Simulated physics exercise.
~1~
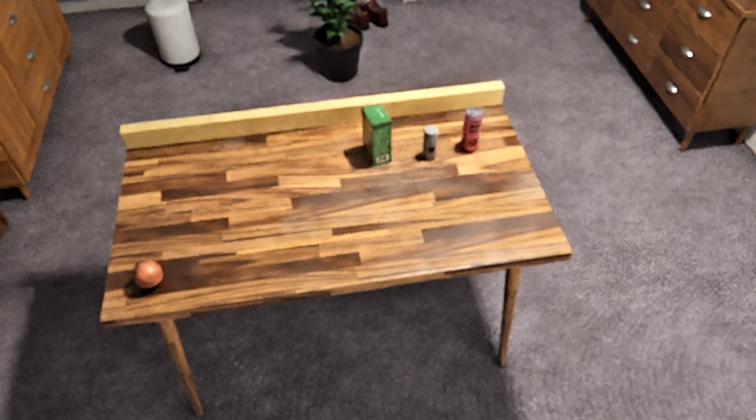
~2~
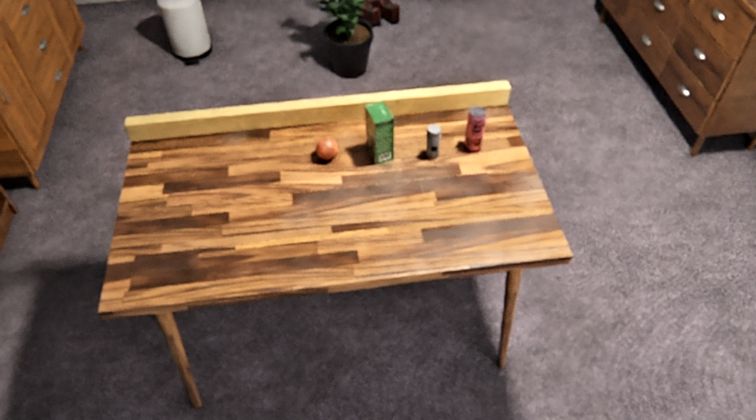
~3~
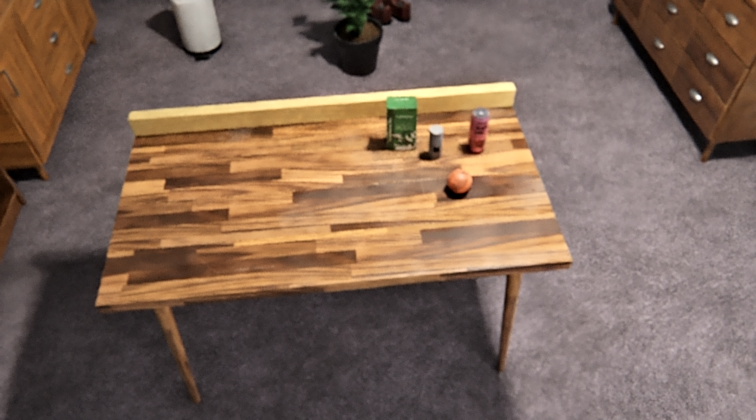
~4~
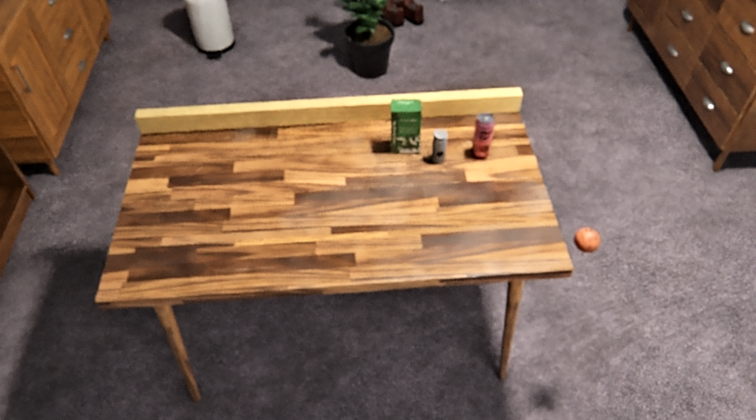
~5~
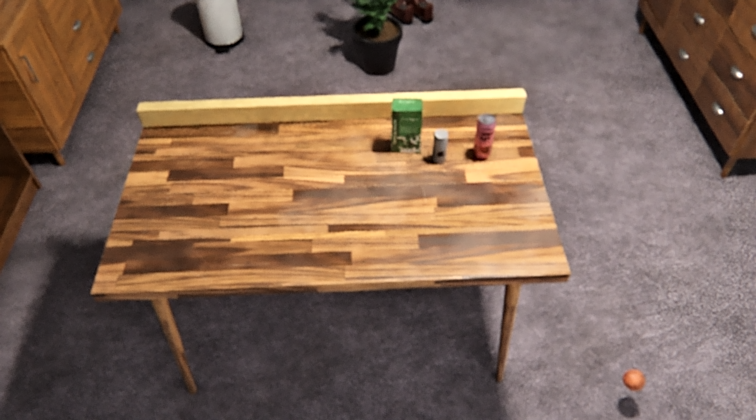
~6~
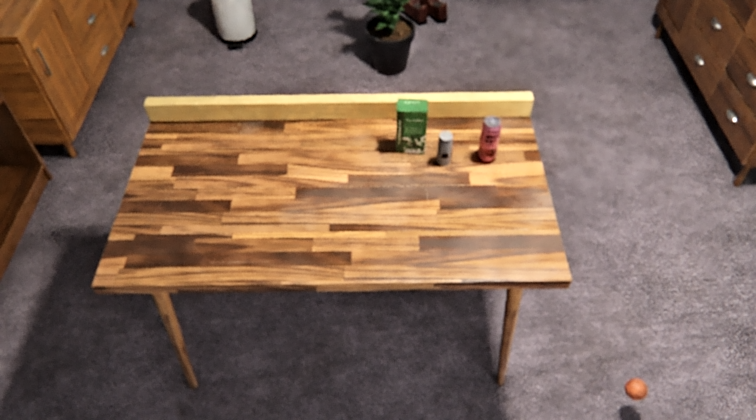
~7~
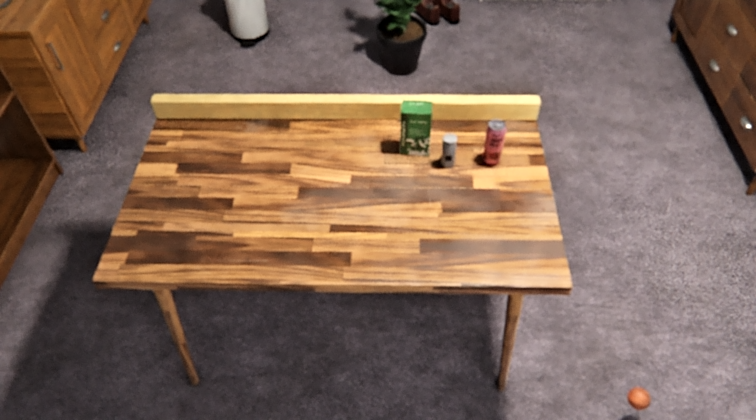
At first, an orange ball sits near the left front corner of a wooden table, while a green carton, a small grey shaker and a pink can stand towards the far right. The ball rolls at a slant up to the yellow rail and reaches the carton's left side. Next it is in front of the shaker and can, heading right, and the carton has shifted slightly right, still upright. The ball then leaves the table's right side and drops towards the carpet. It ends low on the right, with all three items standing.
